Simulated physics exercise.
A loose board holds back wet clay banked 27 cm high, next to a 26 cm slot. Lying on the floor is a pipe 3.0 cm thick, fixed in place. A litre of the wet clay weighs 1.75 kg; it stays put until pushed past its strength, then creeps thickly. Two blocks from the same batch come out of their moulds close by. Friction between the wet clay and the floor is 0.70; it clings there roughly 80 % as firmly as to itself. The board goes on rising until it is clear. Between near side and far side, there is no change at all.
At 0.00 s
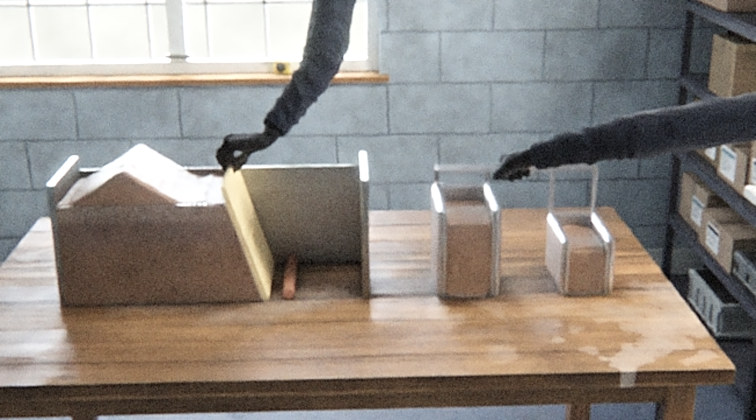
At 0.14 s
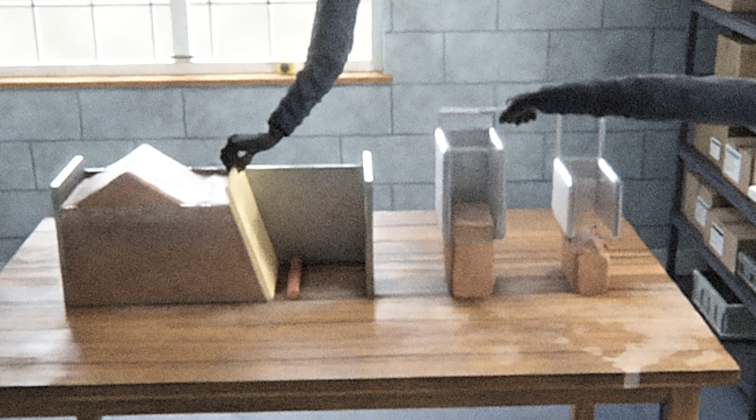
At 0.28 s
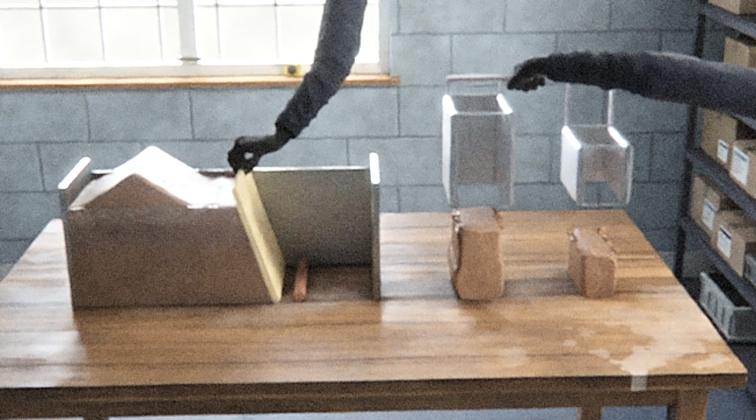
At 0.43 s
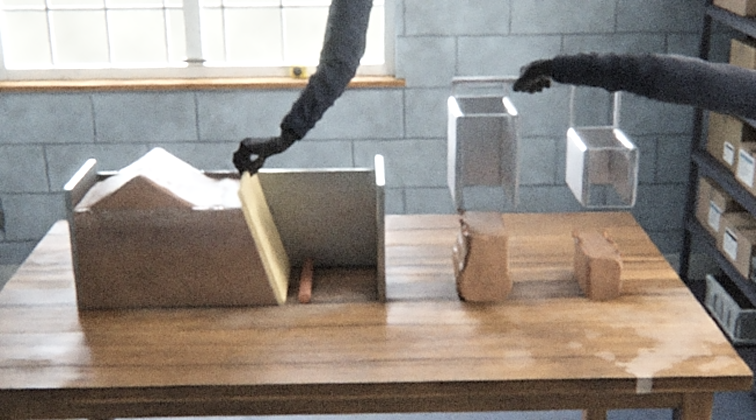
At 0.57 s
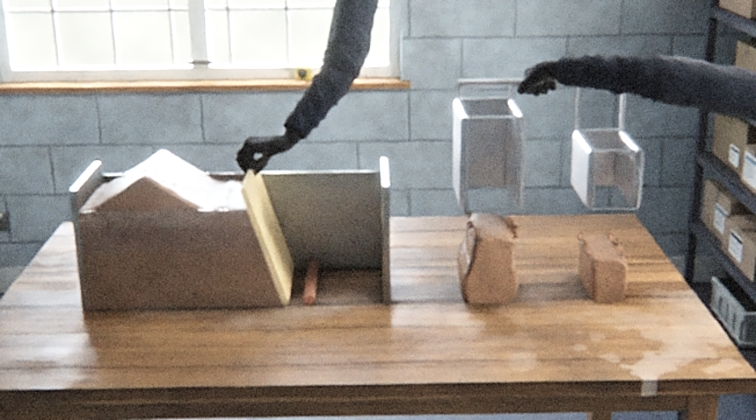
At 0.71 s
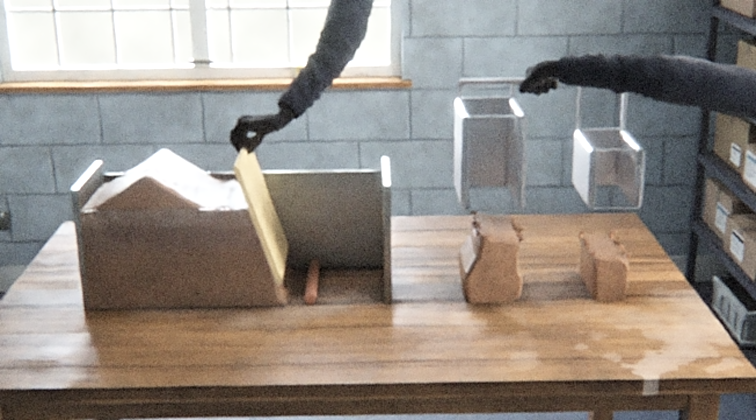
Gloved hands lifting two moulds off brown clay blocks, the taller block slumping slightly, then raising a yellow board beside banked clay.
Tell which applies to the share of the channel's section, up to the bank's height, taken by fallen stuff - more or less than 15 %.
What applies is less.
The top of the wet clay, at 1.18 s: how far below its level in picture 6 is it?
Roughly 0.0 cm.
By 0.92 s, the face still stands, with nothing on top of the pipe; the channel is 0 % full.
By 1.18 s, the face still stands, with nothing on top of the pipe; the channel is 0 % full.
By 1.43 s, the face still stands, with nothing on top of the pipe; the channel is 0 % full.
By 1.68 s, the face still stands, with nothing on top of the pipe; the channel is 0 % full.
By 1.72 s, at the end, the face still stands, with nothing on top of the pipe; the channel is 0 % full.
